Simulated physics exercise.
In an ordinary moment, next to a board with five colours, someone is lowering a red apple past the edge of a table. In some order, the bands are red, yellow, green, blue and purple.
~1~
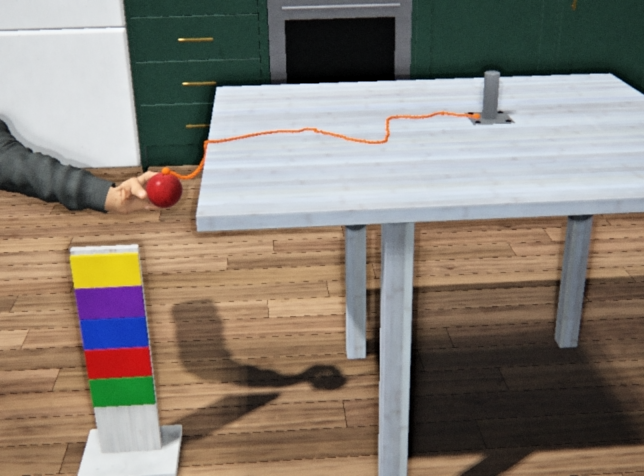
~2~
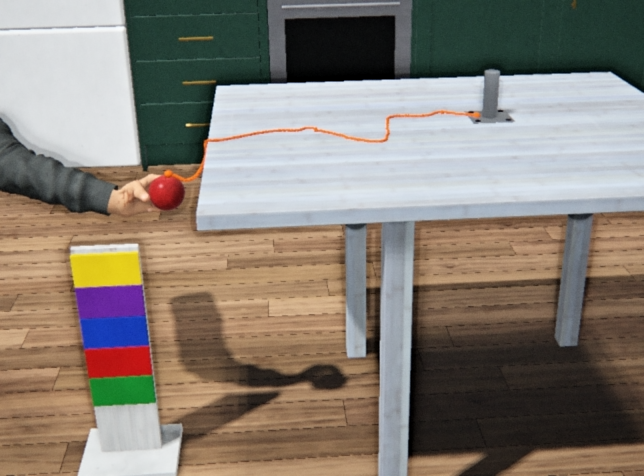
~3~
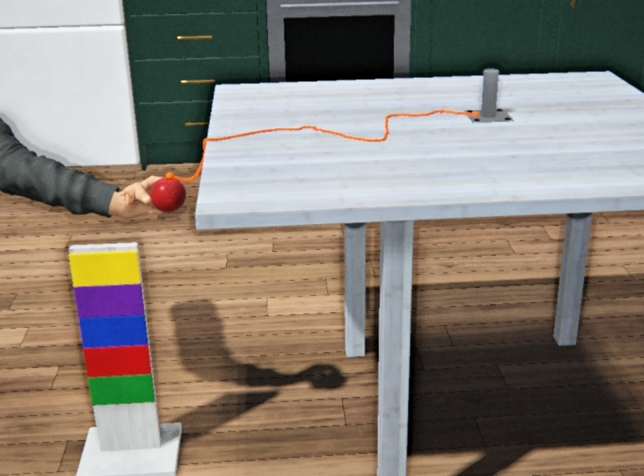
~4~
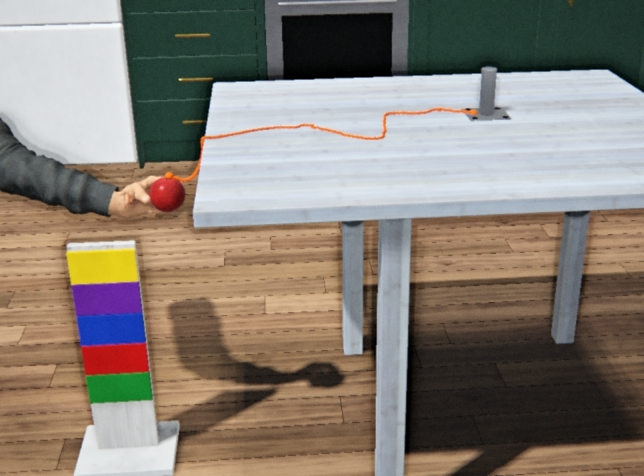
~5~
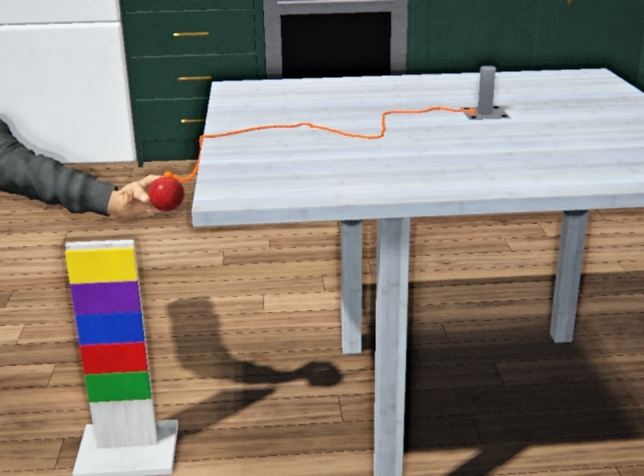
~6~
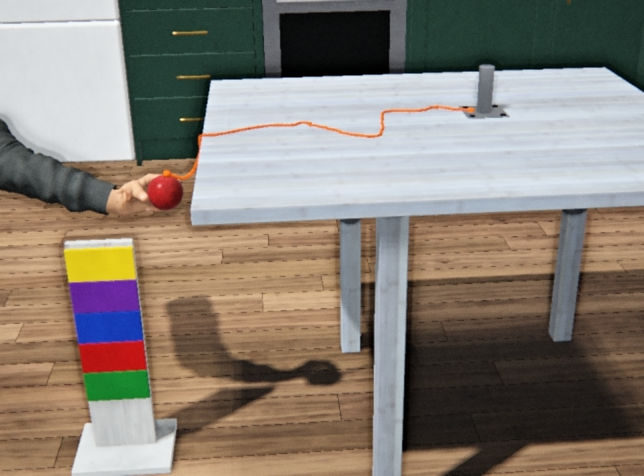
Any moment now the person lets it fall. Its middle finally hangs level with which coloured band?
With the blue band.
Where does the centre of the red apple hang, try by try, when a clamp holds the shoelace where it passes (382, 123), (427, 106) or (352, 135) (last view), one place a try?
(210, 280), (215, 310), (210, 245).
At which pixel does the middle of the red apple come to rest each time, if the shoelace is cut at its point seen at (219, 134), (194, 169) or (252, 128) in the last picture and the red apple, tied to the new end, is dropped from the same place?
Approximate pixels, cut by cut: (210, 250); (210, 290); (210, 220).
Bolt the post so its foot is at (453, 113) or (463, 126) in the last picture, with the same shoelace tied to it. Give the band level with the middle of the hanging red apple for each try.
First try: Red; second try: Red.
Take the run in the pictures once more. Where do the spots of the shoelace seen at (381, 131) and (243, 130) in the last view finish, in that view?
First near (303, 126), second near (206, 208).
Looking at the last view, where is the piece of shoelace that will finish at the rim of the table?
At (311, 124).
Soon after, apple near (221, 305); level with blue.
After that, apple near (209, 316); level with blue.
In the end, apple near (215, 318); level with blue. Its centre hangs level with the blue band.
